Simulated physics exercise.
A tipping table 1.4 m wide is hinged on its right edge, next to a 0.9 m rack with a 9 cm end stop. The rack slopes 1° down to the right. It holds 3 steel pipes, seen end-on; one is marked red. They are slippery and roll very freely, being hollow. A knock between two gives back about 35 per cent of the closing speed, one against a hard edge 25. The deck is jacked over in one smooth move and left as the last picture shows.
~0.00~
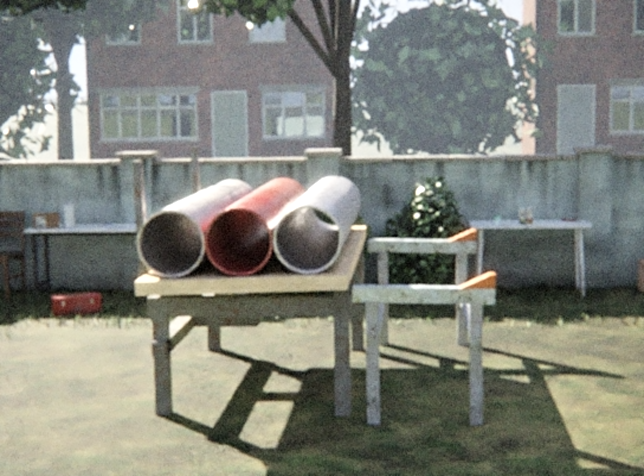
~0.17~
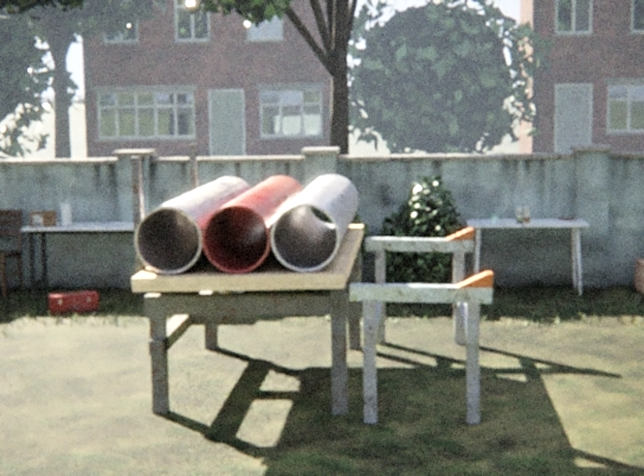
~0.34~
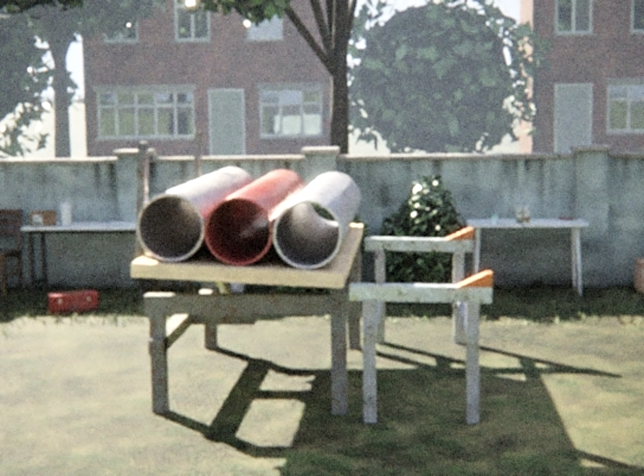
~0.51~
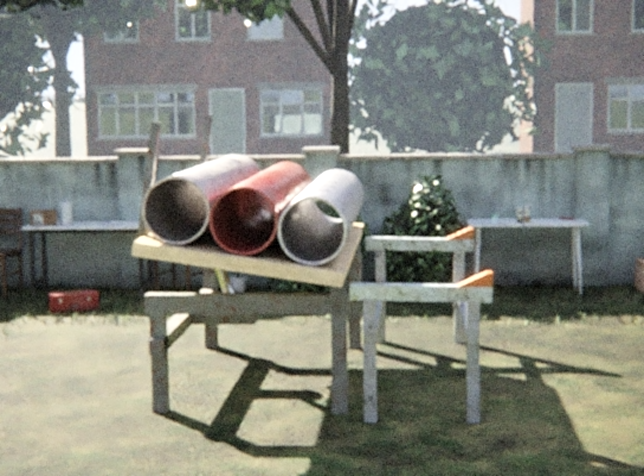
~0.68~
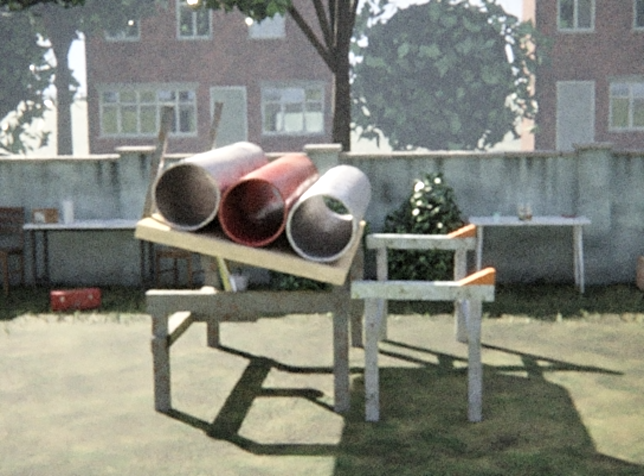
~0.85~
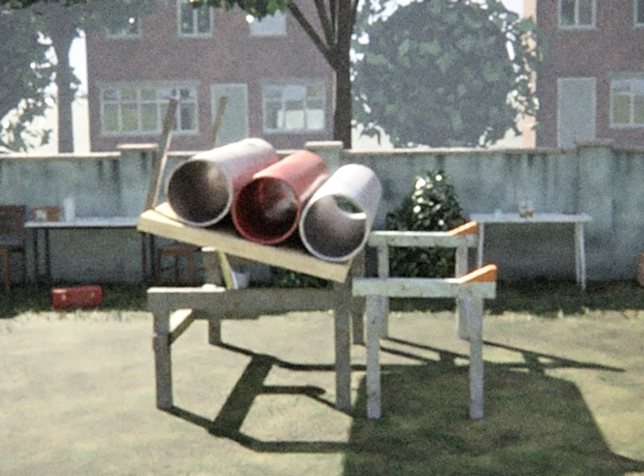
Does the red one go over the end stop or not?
Red goes over the stop.
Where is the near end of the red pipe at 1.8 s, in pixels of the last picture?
At about (405, 246).
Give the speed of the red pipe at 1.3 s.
About 1.0 m/s.
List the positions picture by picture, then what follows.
Red (239, 242); deck tilted 1° back; stop top at (493, 277), in the first frame.
Red (236, 239); deck tilted 1° back, in the second frame.
Red (238, 231); deck tilted 3° to the rack, in the third frame.
Red (244, 221); deck tilted 9° to the rack, in the fourth frame.
Red (253, 212); deck tilted 14° to the rack, in the fifth frame.
Red (266, 210); deck tilted 15° to the rack, in the sixth frame.
By 1.3 s, red is on the deck, 20 cm from the hinge, rolling right; 0 lost over the end.
By 1.8 s, red is on the rack, 55 cm from the rack's far end, rolling right; 0 lost over the end.
By 2.3 s, red is on the rack, 15 cm from the rack's far end, rolling right; 1 lost over the end.
By 2.9 s, red is beyond the stop and falling; 2 lost over the end.
Finally (10.9 s), red is over the stop, on the ground; 2 lost over the end.
